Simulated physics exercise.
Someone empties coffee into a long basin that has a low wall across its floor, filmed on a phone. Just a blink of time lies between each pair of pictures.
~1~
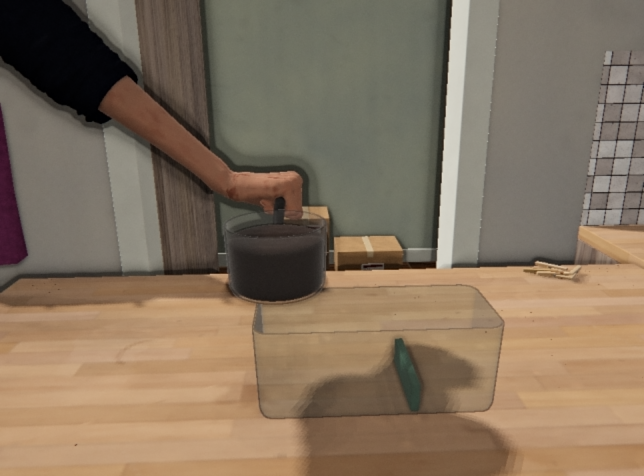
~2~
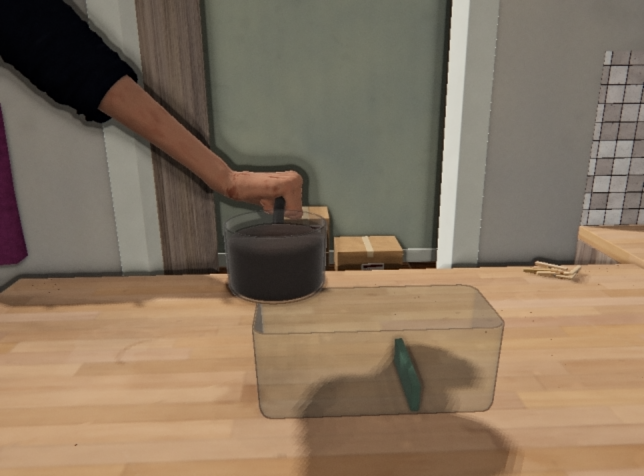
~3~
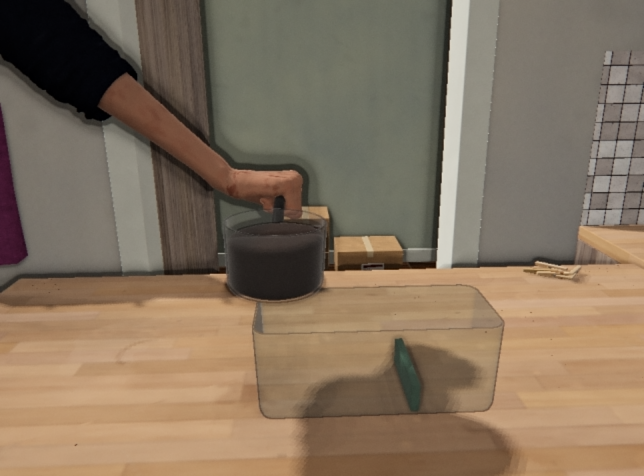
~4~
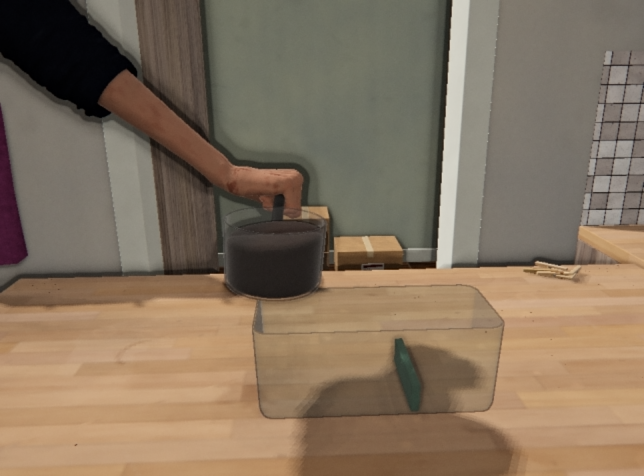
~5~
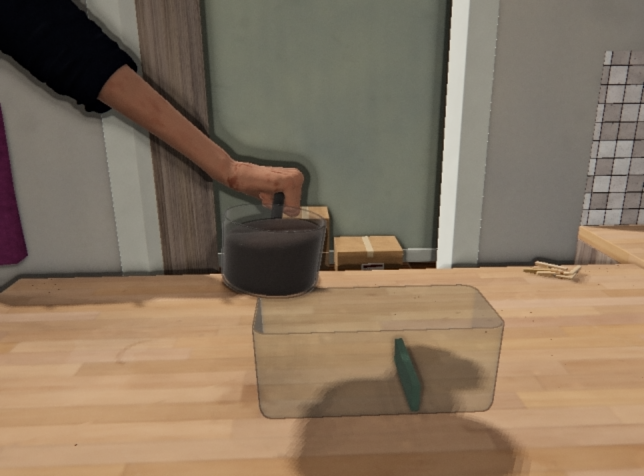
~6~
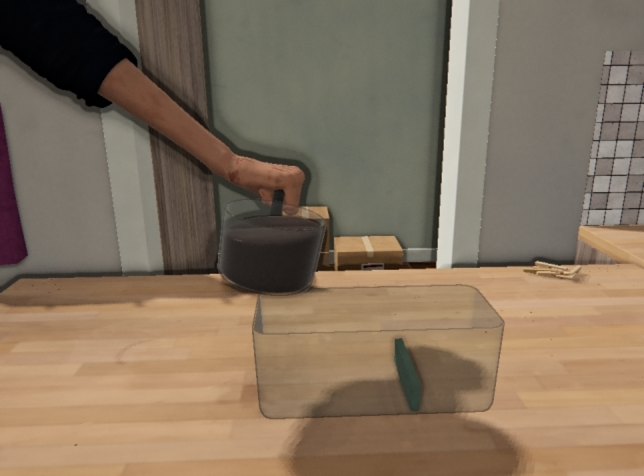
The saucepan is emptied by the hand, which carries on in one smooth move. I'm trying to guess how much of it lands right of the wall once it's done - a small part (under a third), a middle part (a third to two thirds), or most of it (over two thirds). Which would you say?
I'd say a middle part, a third to two thirds.
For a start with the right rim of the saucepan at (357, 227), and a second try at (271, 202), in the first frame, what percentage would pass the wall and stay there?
It comes to 70 % the first time and 10 % the second.
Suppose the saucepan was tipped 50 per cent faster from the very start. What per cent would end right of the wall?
I'd say close to 45 %.
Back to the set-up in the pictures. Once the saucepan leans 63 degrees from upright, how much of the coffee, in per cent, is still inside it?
About 75 %.
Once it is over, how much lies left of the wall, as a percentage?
Roughly 50 %.
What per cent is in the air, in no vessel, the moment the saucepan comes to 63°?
Share in flight: Approx. 20 %.
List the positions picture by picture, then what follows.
It leans 0°; its right rim is at (326, 223); the coffee meets the walls at (228, 237) and (324, 235); the long basin's rim runs from (256, 312) to (489, 305); the wall's top is at (407, 361), in the first picture.
It leans 0°; its right rim is at (326, 223); the coffee meets the walls at (228, 238) and (323, 235), in the second picture.
It leans 2°; its right rim is at (326, 223); the coffee meets the walls at (228, 237) and (322, 233), in the third picture.
It leans 4°; its right rim is at (326, 224); the coffee meets the walls at (227, 236) and (323, 231), in the fourth picture.
It leans 7°; its right rim is at (325, 224); the coffee meets the walls at (227, 233) and (323, 229), in the fifth picture.
It leans 11°; its right rim is at (325, 224); the coffee meets the walls at (224, 229) and (322, 227), in the sixth picture.
A moment on, the tilt is 63° and 77 per cent is still to pour, 2 is left of the wall and 0 right of it.
Next, the tilt is 94° and 22 per cent is still to pour, 20 is left of the wall and 31 right of it.
Then the tilt is 99° and 2 per cent is still to pour, 41 is left of the wall and 51 right of it.
Later the tilt is 99° and 0 per cent is still to pour, 48 is left of the wall and 51 right of it.
Finally, 48 per cent lies left of the wall, 51 right of it and 1 outside.
